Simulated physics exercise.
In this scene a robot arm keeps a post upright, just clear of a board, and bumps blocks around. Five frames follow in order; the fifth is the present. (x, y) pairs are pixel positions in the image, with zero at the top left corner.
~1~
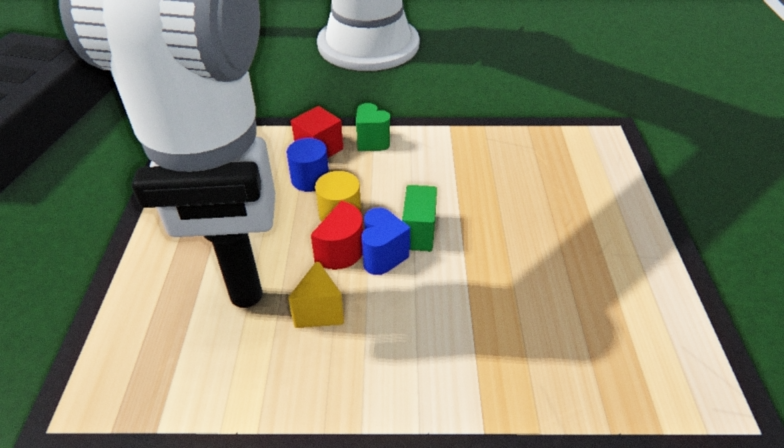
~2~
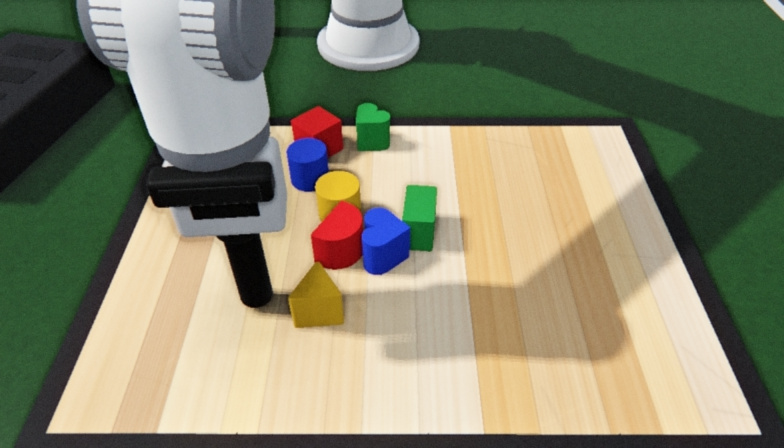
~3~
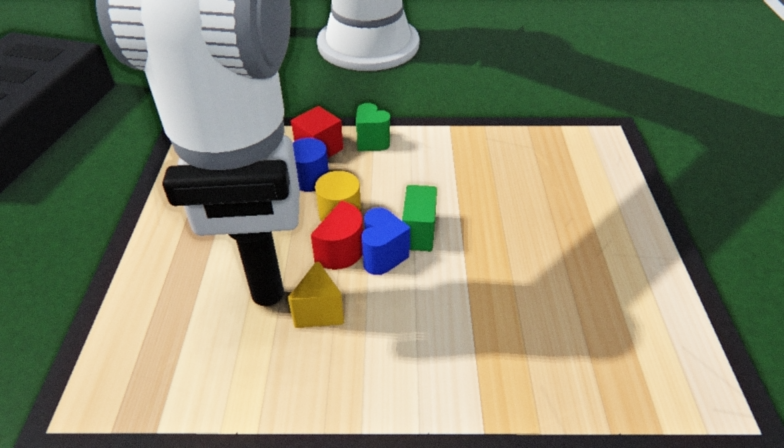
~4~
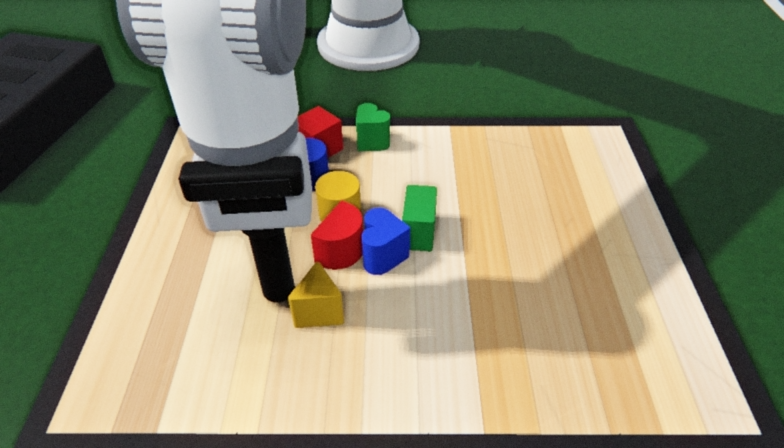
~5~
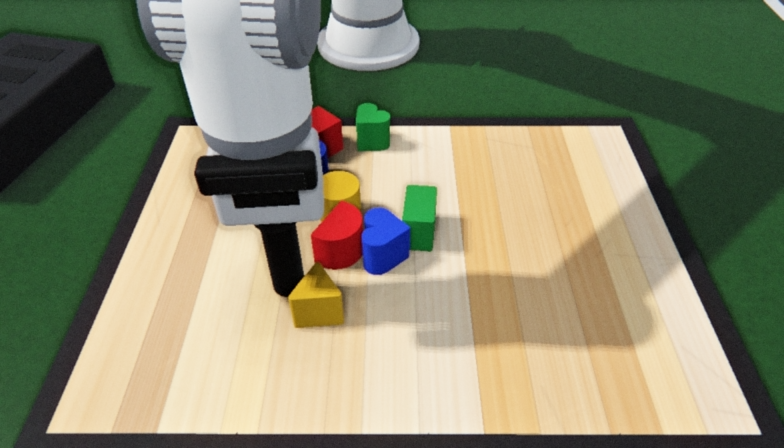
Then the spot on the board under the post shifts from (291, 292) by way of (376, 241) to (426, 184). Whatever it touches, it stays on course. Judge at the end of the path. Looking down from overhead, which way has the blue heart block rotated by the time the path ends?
It turns clockwise.
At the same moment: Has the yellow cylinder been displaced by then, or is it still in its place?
That one moves away.
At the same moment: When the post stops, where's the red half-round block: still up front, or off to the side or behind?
The post loses it on the way.
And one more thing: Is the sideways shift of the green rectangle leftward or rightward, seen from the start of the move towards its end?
Toward the right.
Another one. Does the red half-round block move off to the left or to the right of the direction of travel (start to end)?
Its shift is leftward.
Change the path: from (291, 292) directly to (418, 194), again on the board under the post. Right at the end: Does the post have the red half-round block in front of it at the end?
Final answer: Yes.
On the path given first. One third of the way, post at (352, 252); yellow cylinder at (339, 178); red half-round block at (366, 201); blue heart block at (392, 222), turned 35° clockwise; green rectangle at (425, 202), turned 15° anticlockwise.
Two thirds of the way, post at (396, 213); yellow cylinder at (339, 178); red half-round block at (390, 164), turned 50° anticlockwise; blue heart block at (426, 213), turned 90° clockwise; green rectangle at (456, 194), turned 70° anticlockwise.
At the end, post at (427, 176); yellow cylinder at (339, 178); red half-round block at (393, 145), turned 85° anticlockwise; blue heart block at (426, 213), turned 90° clockwise; green rectangle at (456, 194), turned 70° anticlockwise.
